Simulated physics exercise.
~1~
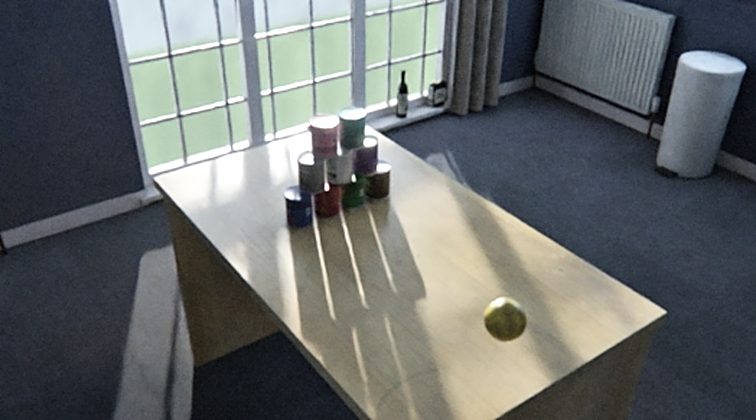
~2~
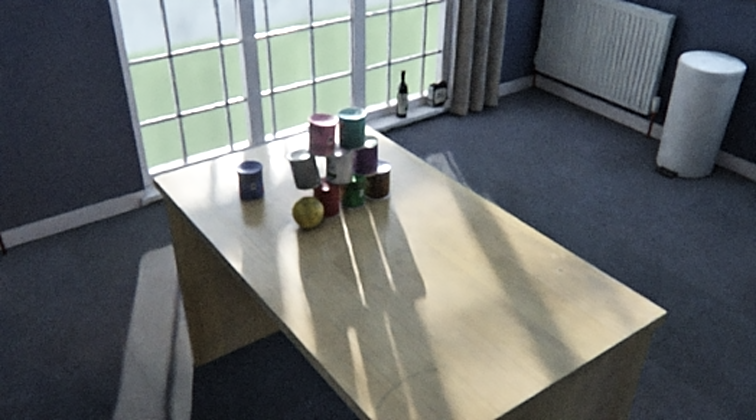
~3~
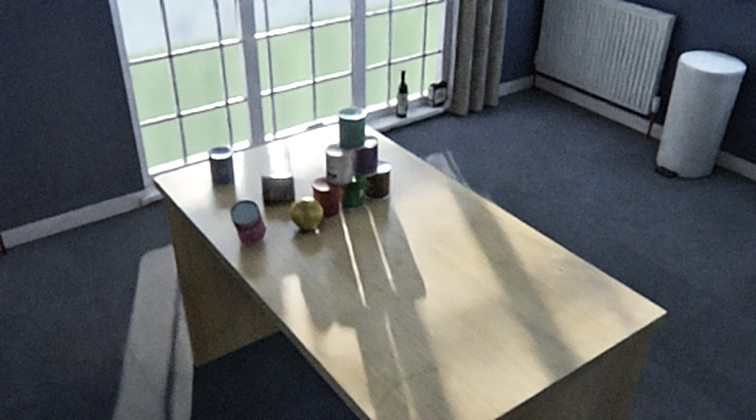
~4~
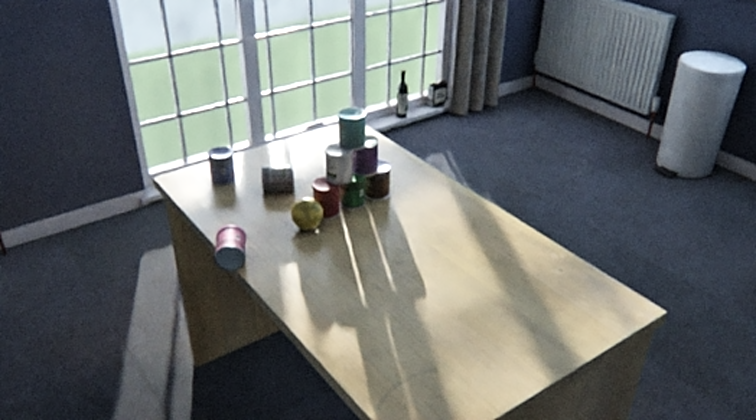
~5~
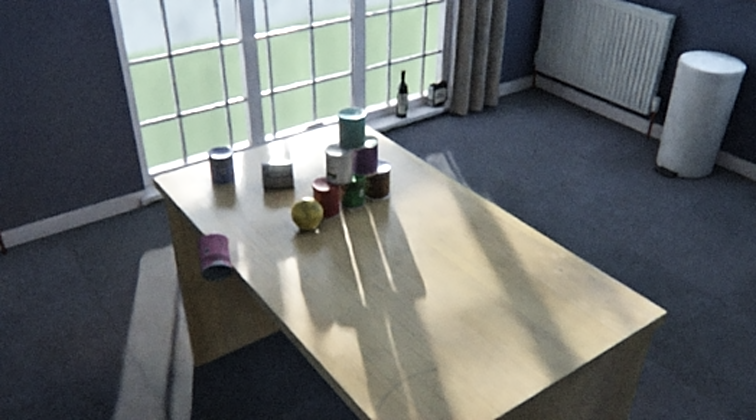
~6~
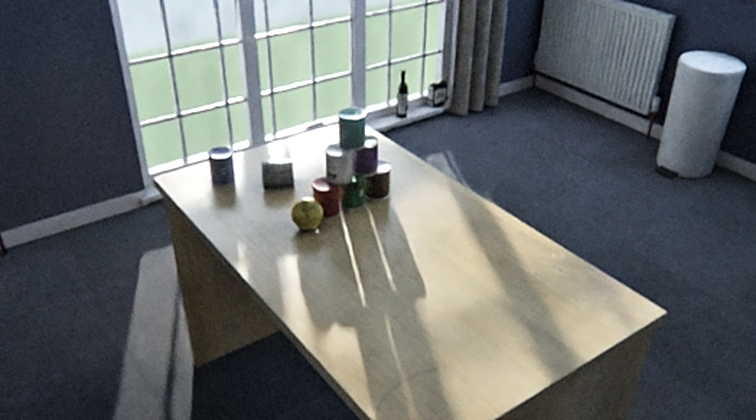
A small pyramid of coloured tins stands near the window end of a pale wooden table, seen from above in a sunlit room, as a yellow ball heads toward it from the near right. The ball reaches the pile's lower left, and the blue tin shifts away to the left, still upright. The grey tin tilts and drops onto its side, while the pink tin tumbles down upside down, then rolls off the left edge out of sight. The ball rests beside the red tin, with the turquoise, white, purple, green and brown tins still stacked.
